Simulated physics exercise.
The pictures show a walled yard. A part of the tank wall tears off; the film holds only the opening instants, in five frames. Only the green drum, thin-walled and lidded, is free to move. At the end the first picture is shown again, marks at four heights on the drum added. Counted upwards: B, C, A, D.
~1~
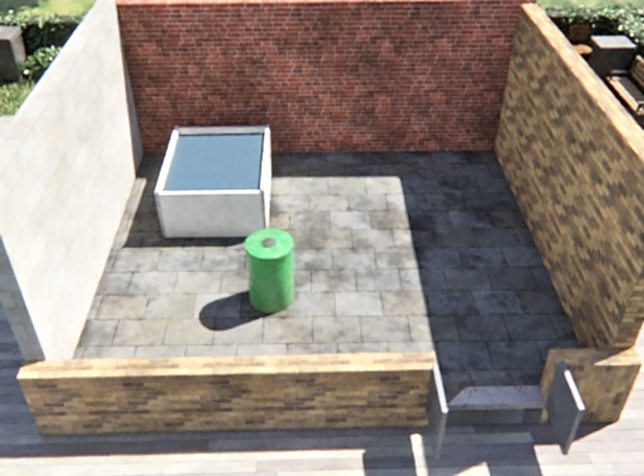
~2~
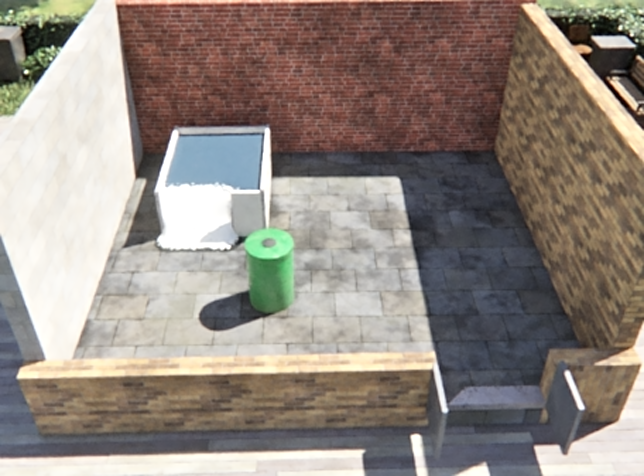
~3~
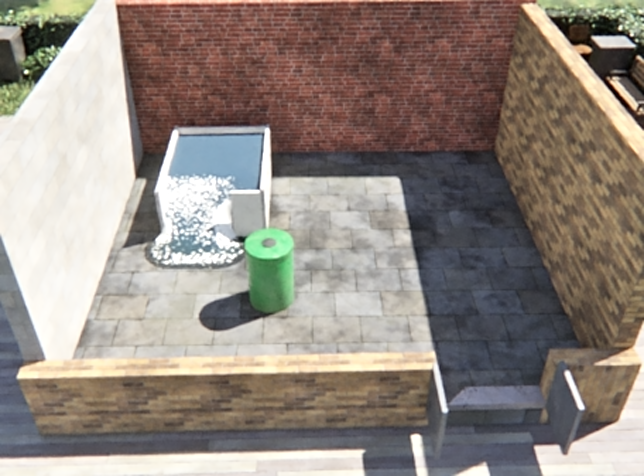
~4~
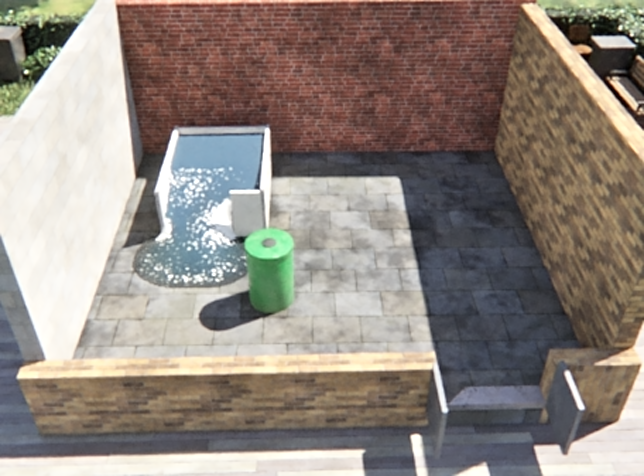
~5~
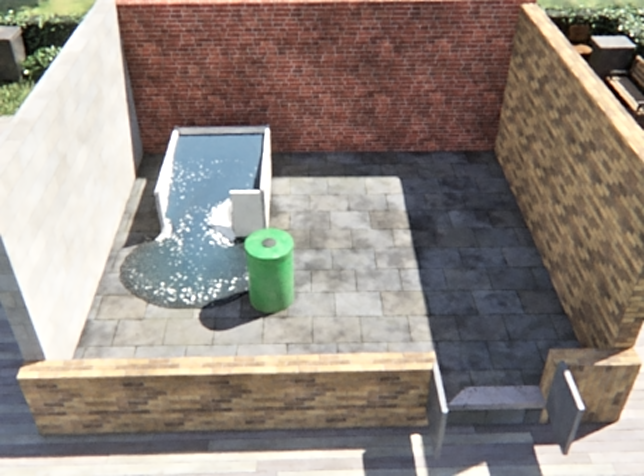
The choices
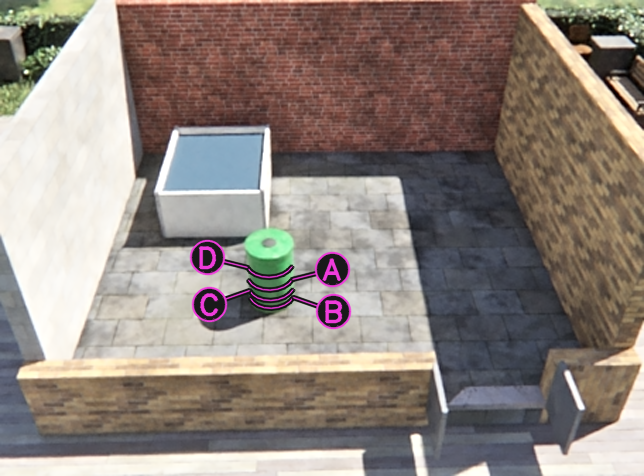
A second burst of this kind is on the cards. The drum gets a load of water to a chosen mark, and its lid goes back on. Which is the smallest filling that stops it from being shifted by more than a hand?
C.
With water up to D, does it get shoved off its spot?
No, not at all.
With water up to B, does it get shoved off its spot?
Yes, that goes wrong.
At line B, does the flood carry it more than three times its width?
No, it does not.
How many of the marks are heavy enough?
Three of the four.
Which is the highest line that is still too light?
It is B.
On the marked copy, A at (270, 290); B at (271, 308); C at (270, 300); D at (269, 277); from the bottom up B, C, A, D.
With A, it does not move.
With B, it is pushed about its own width away.
With C, it does not move.
With D, it does not move.
